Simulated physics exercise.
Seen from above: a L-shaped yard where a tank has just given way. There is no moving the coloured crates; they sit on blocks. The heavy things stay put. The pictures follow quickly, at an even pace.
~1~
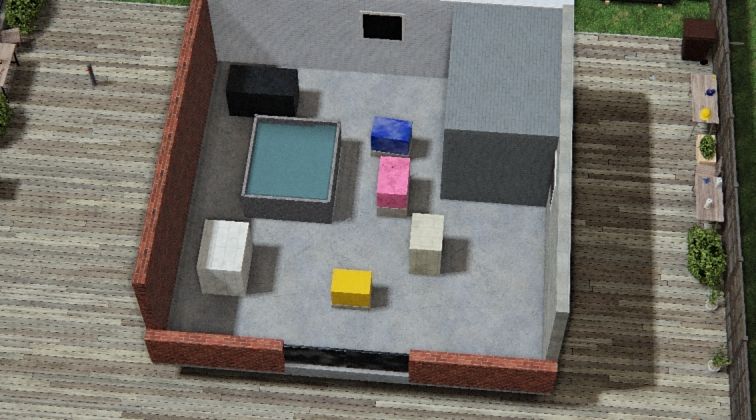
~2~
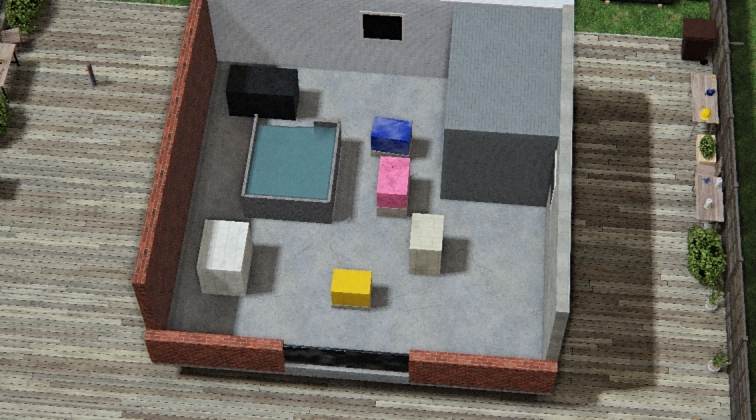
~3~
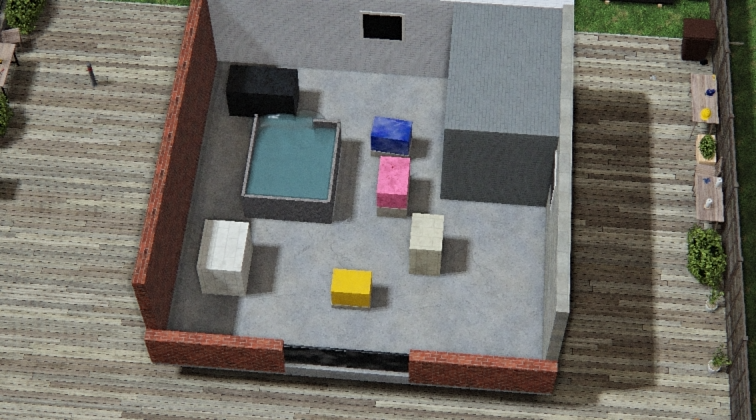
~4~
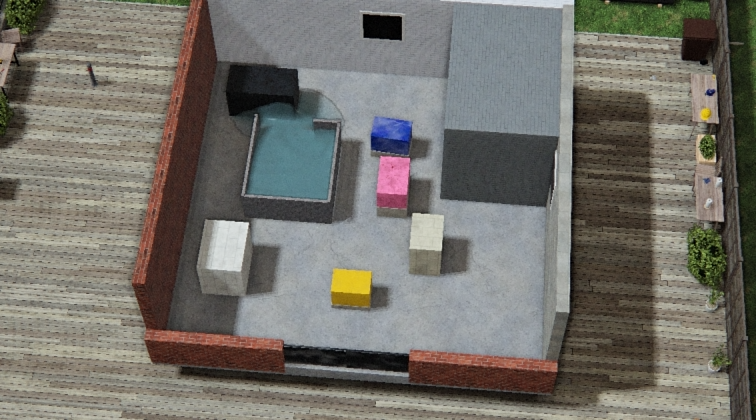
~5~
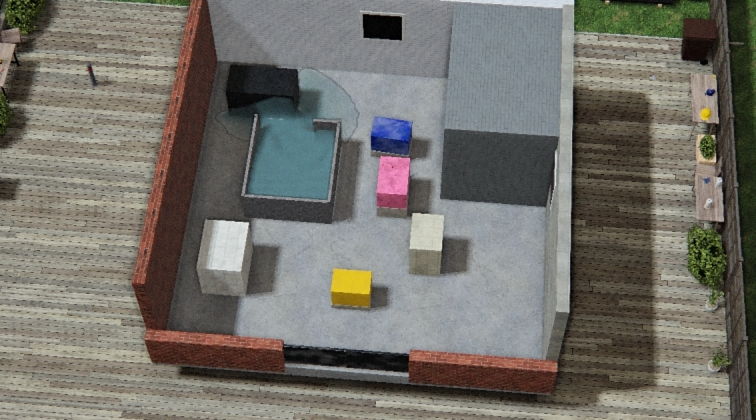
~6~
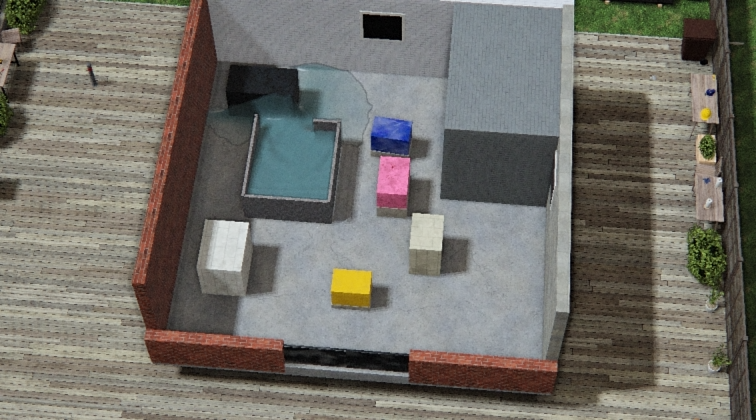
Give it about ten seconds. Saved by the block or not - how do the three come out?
One by one: Yellow crate: Kept safe; blue crate: Kept safe; pink crate: Kept safe.
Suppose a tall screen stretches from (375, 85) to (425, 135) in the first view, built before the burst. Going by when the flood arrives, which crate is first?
The blue one.
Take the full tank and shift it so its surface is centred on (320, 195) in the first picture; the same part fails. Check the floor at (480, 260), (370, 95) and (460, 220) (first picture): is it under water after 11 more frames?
As listed: Free of water, wet, clear.
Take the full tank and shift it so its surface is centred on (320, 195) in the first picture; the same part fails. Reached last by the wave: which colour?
Yellow one.
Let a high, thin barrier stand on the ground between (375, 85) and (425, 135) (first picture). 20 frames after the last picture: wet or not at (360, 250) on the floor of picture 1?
There: Free of water.
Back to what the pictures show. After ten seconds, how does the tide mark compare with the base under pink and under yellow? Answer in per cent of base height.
Taking them in the order asked, 30 percent and 70 percent.
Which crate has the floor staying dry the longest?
My pick is the yellow crate.
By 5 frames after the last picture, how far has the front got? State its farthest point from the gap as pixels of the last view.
By then the tip should be at about (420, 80).
A moment on, water covers 20 % of the floor; the yellow crate not reached, the blue crate water round its plinth, the pink crate not reached.
Next, water covers 35 % of the floor; the yellow crate not reached, the blue crate water round its plinth, the pink crate not reached.
Then, water covers 45 % of the floor; the yellow crate not reached, the blue crate water round its plinth, the pink crate water round its plinth.
Later, water covers 80 % of the floor; the yellow crate water round its plinth, the blue crate water round its plinth, the pink crate water round its plinth.
In the end, water covers 95 % of the floor; the yellow crate stayed above the water, the blue crate stayed above the water, the pink crate stayed above the water.
